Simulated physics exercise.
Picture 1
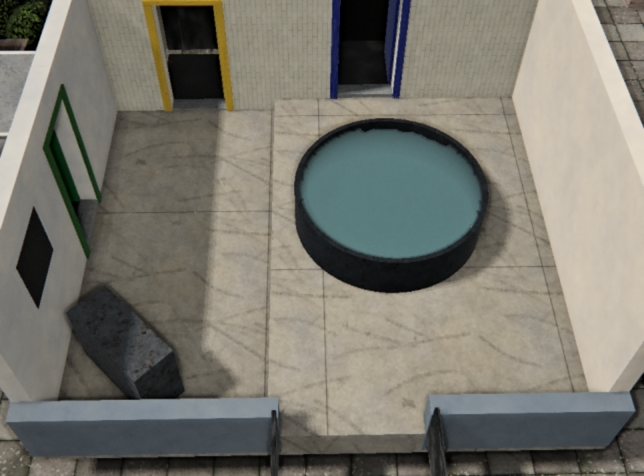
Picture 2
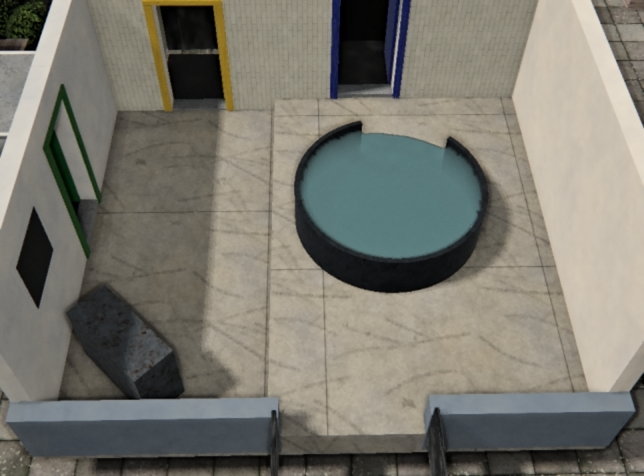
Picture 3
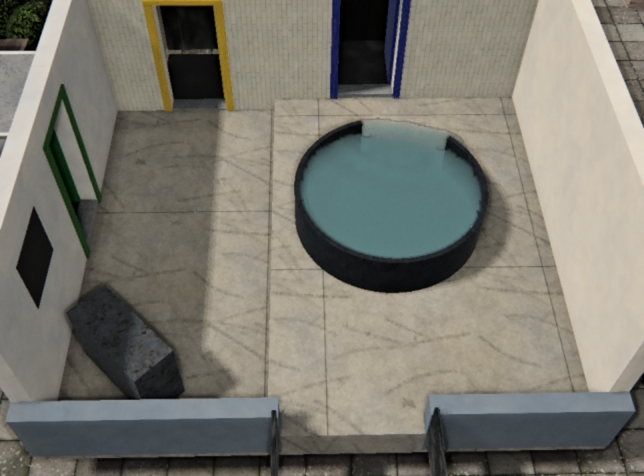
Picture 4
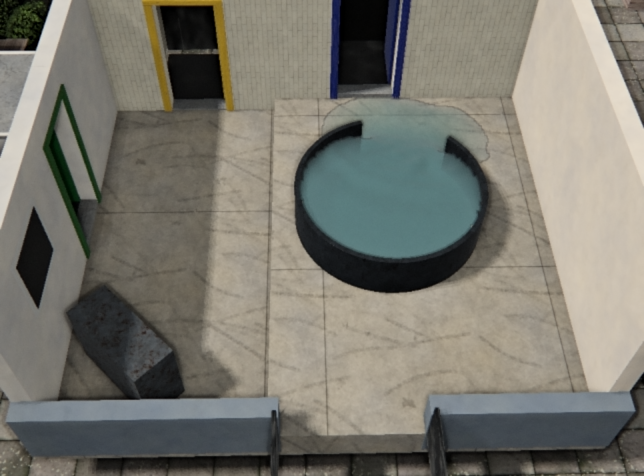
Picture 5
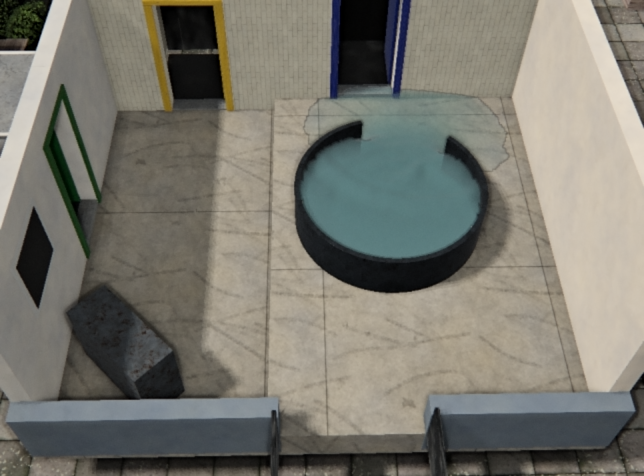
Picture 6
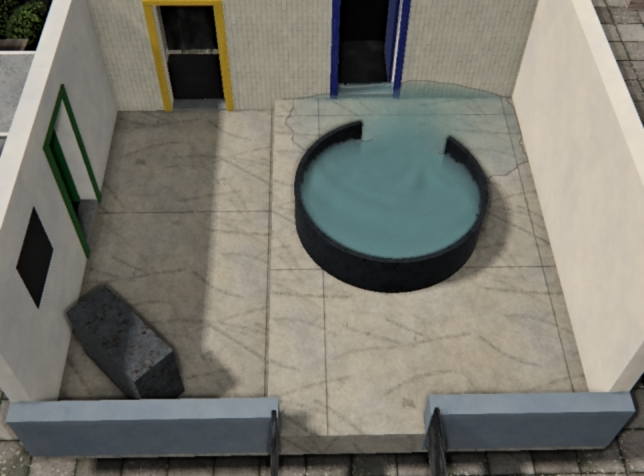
Teal water pouring through a gap in the far side of a round dark pool and spreading across the pale yard floor.
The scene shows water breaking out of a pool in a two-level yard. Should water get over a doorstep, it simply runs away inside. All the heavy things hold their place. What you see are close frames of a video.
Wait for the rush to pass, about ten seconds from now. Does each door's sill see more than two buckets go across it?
The yellow door will not go over two buckets; the blue door will be deluged; the green door will not go over two buckets.
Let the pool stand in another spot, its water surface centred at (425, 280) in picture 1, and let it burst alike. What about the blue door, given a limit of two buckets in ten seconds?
Blue: Above.
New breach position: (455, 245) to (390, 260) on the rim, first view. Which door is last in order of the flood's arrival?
Go with the green one.
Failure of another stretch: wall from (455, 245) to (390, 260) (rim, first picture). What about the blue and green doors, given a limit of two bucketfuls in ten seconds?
Result - blue: Misses the line; green: Misses the line.
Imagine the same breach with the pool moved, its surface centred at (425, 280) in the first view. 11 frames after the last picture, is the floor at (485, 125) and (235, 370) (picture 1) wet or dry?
I'd say swamped for the first and still dry for the second.
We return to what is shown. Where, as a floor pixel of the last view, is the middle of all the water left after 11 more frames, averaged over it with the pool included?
The spot I would choose is (407, 183).
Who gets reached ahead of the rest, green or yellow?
From the pictures, my answer is the yellow one.
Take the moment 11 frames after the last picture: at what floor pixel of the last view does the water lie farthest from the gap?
Close to (151, 116).
A moment on, water covers 15 % of the floor; the yellow door not reached, the blue door over two buckets in, the green door not reached.
Next, water covers 25 % of the floor; the yellow door wet at the sill, nothing in, the blue door far over two buckets in, the green door not reached.
Then, water covers 50 % of the floor; the yellow door wet at the sill, nothing in, the blue door far over two buckets in, the green door not reached.
Later, water covers 85 % of the floor; the yellow door wet at the sill, nothing in, the blue door far over two buckets in, the green door wet at the sill, nothing in.
In the end, water covers 95 % of the floor; the yellow door wet at the sill, nothing in, the blue door far over two buckets in, the green door wet at the sill, nothing in.
